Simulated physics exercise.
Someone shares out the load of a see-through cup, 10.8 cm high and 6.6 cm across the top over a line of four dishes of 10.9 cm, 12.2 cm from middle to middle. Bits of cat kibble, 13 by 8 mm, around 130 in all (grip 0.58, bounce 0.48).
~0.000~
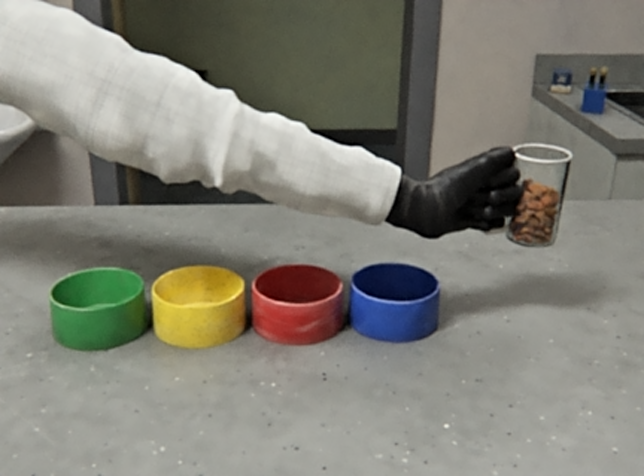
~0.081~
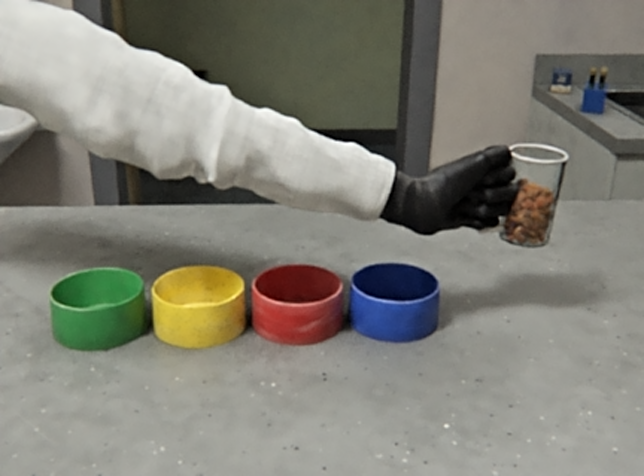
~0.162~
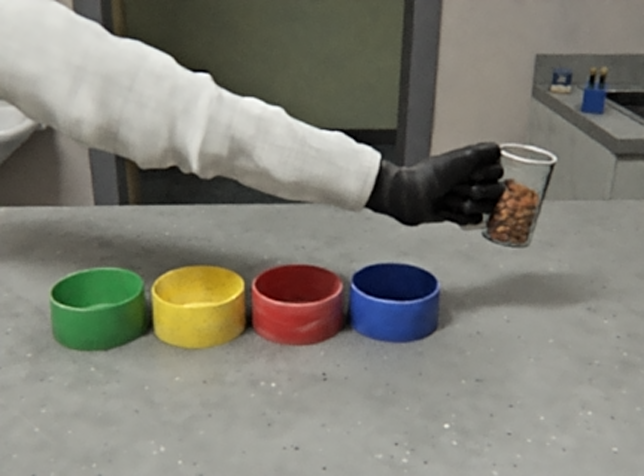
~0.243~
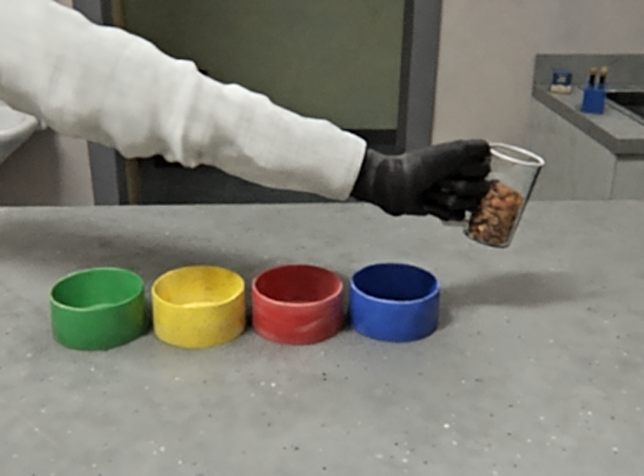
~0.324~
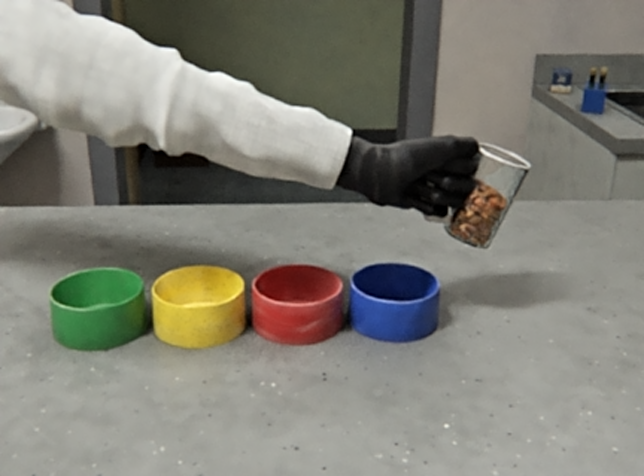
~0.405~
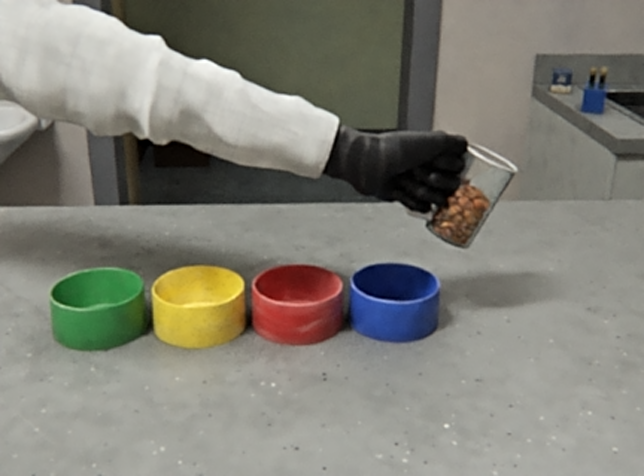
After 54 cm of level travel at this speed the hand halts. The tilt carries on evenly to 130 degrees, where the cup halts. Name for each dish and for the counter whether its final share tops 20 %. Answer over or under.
Red: Under, blue: Under, green: Under, yellow: Over, counter: Under.
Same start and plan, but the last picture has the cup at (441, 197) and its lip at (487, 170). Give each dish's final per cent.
Red 0, blue 0, green 30, yellow 30.
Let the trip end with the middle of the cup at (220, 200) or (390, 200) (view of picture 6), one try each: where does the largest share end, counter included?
The winner: Red; blue.
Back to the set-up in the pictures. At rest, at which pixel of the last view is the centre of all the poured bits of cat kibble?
At about (201, 313).
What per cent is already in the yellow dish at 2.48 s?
Some 95 per cent.
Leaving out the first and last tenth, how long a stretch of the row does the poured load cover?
Roughly 7 cm.
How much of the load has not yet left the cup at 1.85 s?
Some 75 per cent of the load.
Then, at 1.27 s, tilt 84 degrees; cup holds 100 %.
After 1.85 s, tilt 124 degrees; cup holds 75 %, red 5 %, yellow 10 %.
Then, at 2.48 s, tilt 130 degrees; cup holds 0 %, red 5 %, yellow 95 %.
In the end, at 2.8 s, red 5 %, blue 0 %, green 0 %, yellow 95 %, counter 0 %.
